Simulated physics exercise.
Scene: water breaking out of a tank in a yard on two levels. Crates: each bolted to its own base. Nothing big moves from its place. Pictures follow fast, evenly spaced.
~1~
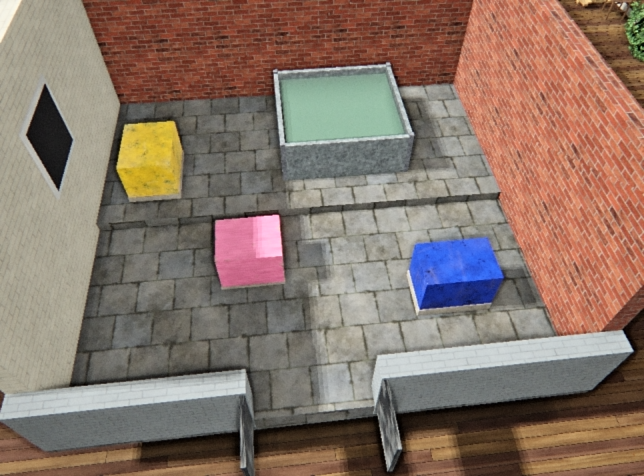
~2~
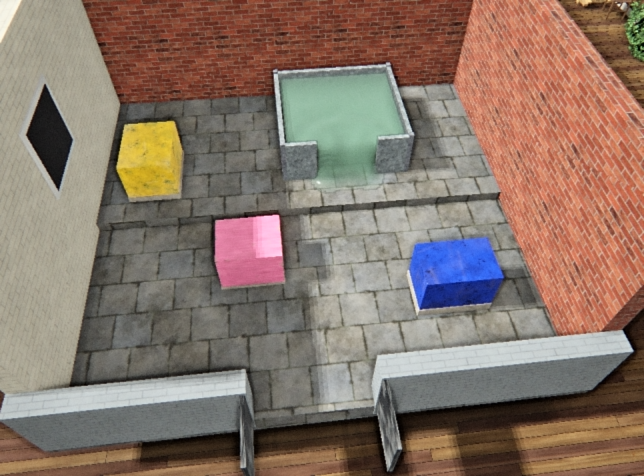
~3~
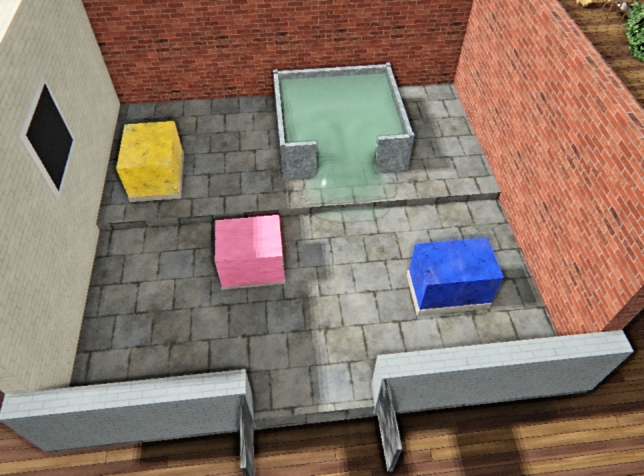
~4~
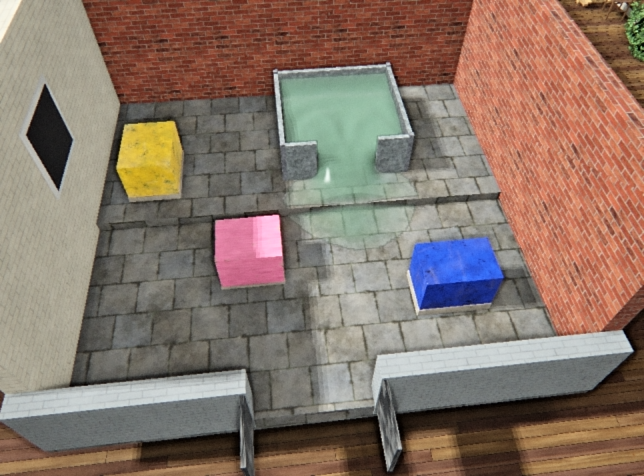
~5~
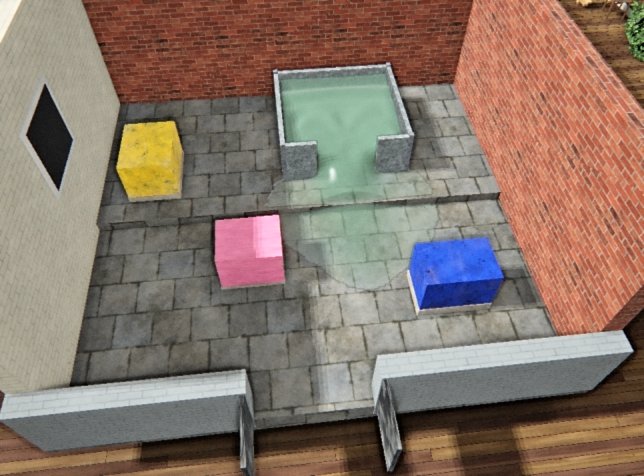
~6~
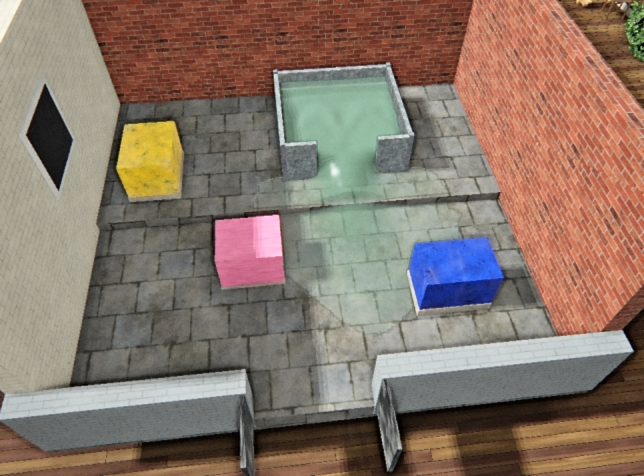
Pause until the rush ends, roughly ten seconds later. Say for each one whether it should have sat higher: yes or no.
Pink crate - yes; blue crate - yes; yellow crate - no.
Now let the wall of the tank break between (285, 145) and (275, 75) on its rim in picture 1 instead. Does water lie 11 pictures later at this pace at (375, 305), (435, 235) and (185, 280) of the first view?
Spared, then spared, then sodden.
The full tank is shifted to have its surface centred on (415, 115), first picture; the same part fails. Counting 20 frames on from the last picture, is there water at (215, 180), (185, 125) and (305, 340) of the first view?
First unwetted; next unwetted; last drenched.
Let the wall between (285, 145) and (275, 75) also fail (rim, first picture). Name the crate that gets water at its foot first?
The crate marked yellow.
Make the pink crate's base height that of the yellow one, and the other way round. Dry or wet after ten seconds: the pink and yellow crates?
Well, the pink crate gets reached and the yellow crate stays unflooded.
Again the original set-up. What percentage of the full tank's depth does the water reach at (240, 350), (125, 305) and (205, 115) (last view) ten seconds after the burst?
Estimated readings in sequence: 6, 6, 0 percent.
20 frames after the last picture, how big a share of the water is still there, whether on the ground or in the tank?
My estimate is some 84 percent.
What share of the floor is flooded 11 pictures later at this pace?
Close to 40 in a hundred, I think.
A moment on, water covers 30 % of the floor; the pink crate water round its plinth, the blue crate water round its plinth, the yellow crate not reached.
Next, water covers 40 % of the floor; the pink crate water round its plinth, the blue crate water round its plinth, the yellow crate not reached.
Then, water covers 50 % of the floor; the pink crate water round its plinth, the blue crate water round its plinth, the yellow crate not reached.
Later, water covers 55 % of the floor; the pink crate water round its plinth, the blue crate water round its plinth, the yellow crate not reached.
In the end, water covers 60 % of the floor; the pink crate was topped, the blue crate was topped, the yellow crate stayed above the water.
